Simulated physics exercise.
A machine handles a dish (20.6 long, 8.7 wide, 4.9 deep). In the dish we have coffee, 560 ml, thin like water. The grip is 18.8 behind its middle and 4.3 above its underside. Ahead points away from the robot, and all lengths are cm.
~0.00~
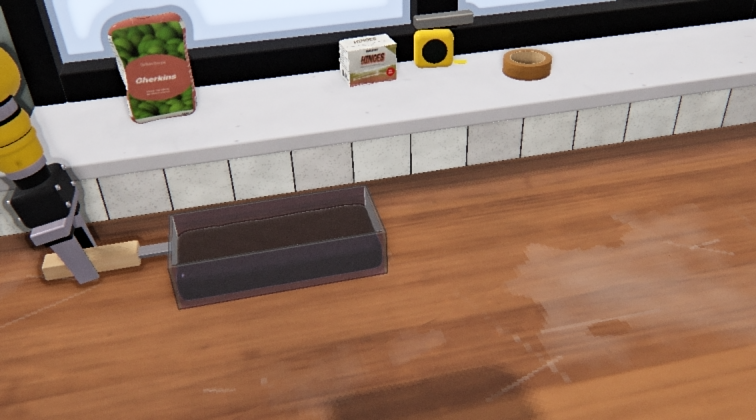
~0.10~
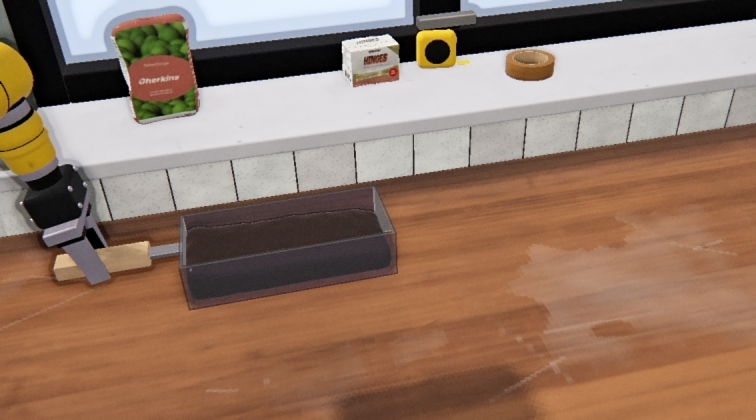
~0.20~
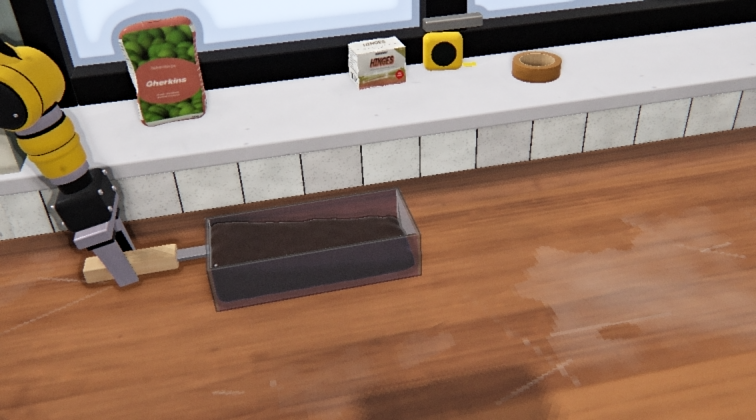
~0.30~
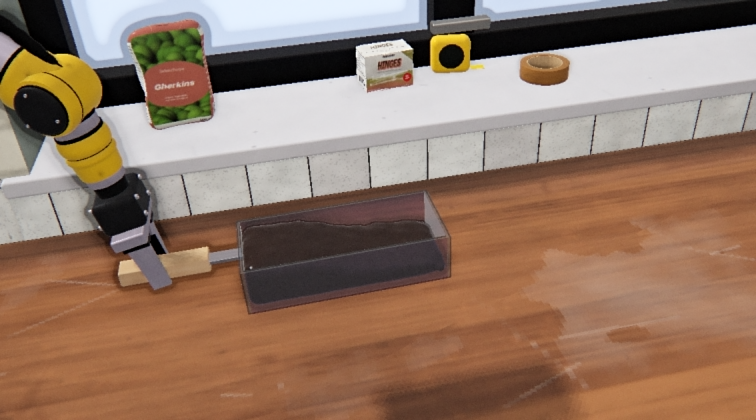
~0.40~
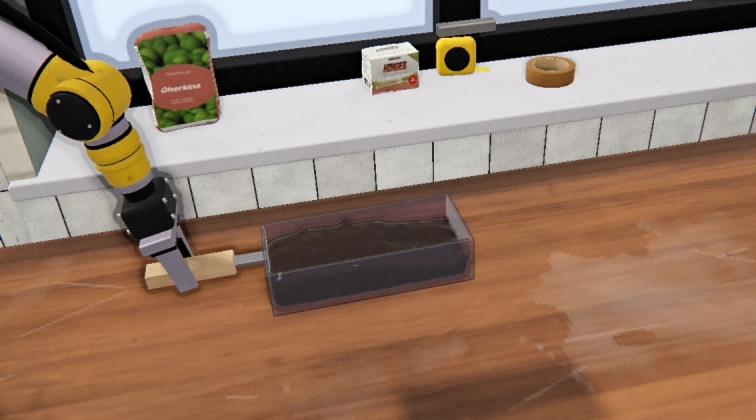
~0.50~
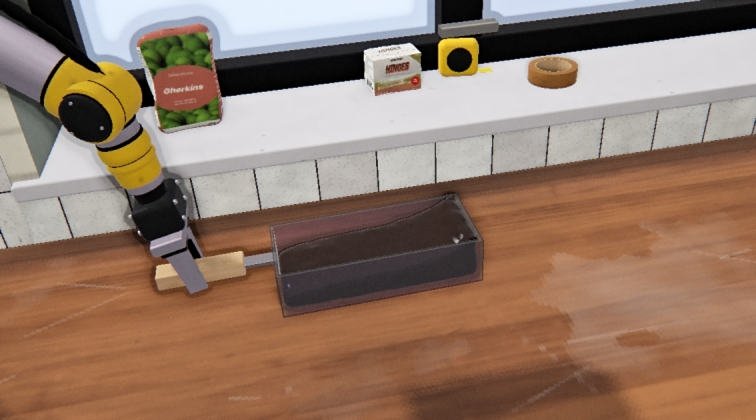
A robot arm slides a clear dish of dark liquid rightward as the liquid sloshes.
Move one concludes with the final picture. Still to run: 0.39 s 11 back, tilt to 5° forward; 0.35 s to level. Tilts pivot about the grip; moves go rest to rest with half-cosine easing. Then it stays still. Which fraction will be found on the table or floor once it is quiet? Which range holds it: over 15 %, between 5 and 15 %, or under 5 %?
It lies over 15 %.
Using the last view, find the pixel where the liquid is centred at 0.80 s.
It sits close to pixel (345, 283).
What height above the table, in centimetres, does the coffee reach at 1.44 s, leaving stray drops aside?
It gets up to close to 19 centimetres, I'd say.
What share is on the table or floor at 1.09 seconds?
Looks like about 20 per cent by then.
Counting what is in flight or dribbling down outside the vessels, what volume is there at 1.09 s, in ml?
15 ml.
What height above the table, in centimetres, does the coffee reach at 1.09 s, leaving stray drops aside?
The top of the liquid sits at around 25 centimetres above the table.
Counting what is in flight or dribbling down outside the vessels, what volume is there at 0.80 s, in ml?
Reading: Near 100 ml.
After 0.80 s, tilted 4° forward, liquid up to 18 above the table; 445 ml in the dish, 20 ml on the table or floor, 100 ml in the air or running down outside.
After 1.09 s, tilted 2° forward, liquid up to 32 above the table; 430 ml in the dish, 120 ml on the table or floor, 15 ml in the air or running down outside.
After 1.44 s, level, liquid up to 22 above the table; 425 ml in the dish, 135 ml on the table or floor.
After 2.24 s, level, liquid up to 19 above the table; 425 ml in the dish, 140 ml on the table or floor.
At rest, 425 ml in the dish, 140 ml on the table or floor. That is 24 % on the table or floor.
